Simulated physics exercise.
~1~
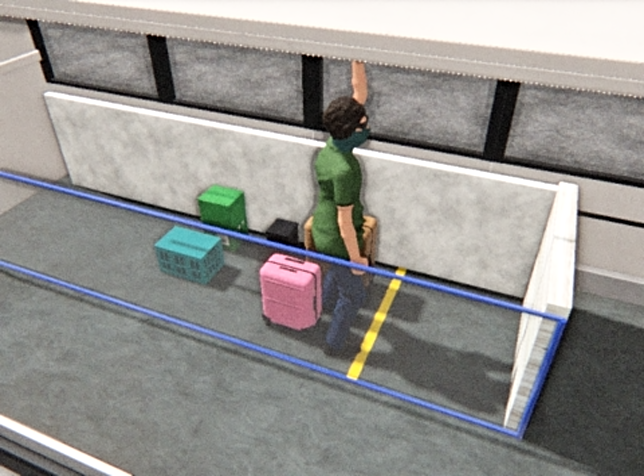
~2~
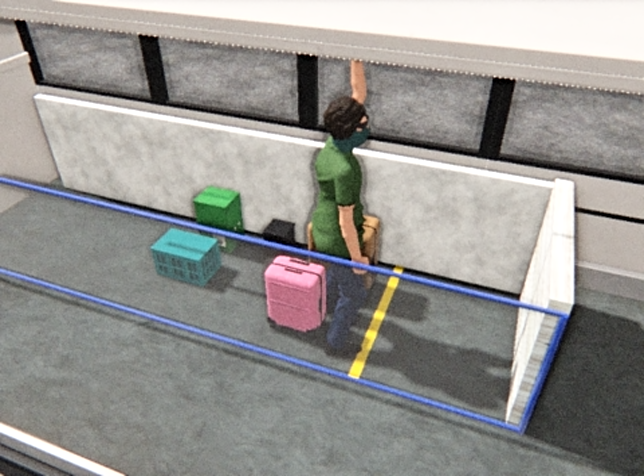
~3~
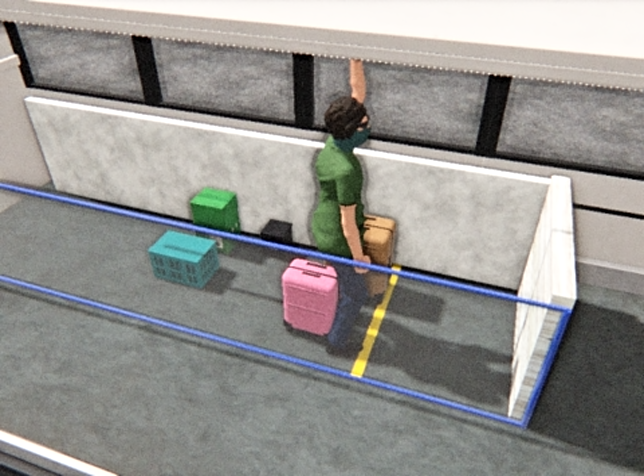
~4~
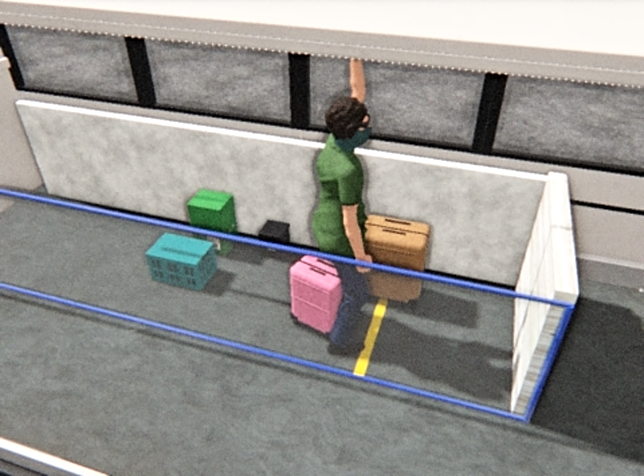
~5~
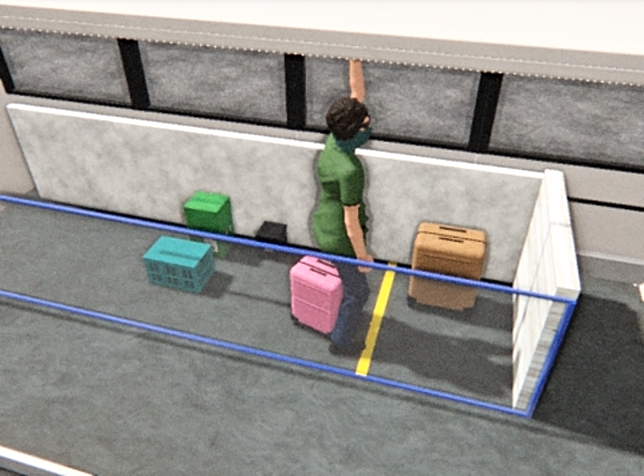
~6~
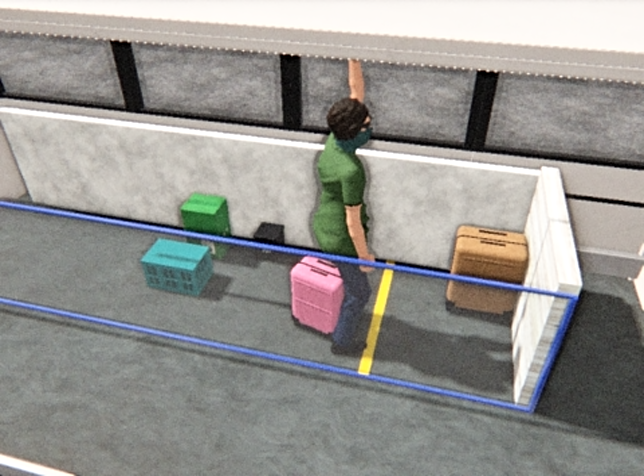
In the standing bay of a tram, seen from above and to one side with a slight sideways drift, a curly-haired passenger in a green shirt stands with one arm raised. A green pack, a black tub and a teal crate rest to the left, a small pink wheeled case stands beside the passenger's legs, and a big brown case is partly hidden behind. The brown case slides right, emerging from behind the passenger and crossing the yellow line. The pink case shifts slightly right, then stops short of the line. The brown case ends upright near the right-hand panel, while the other luggage stays left of the line.
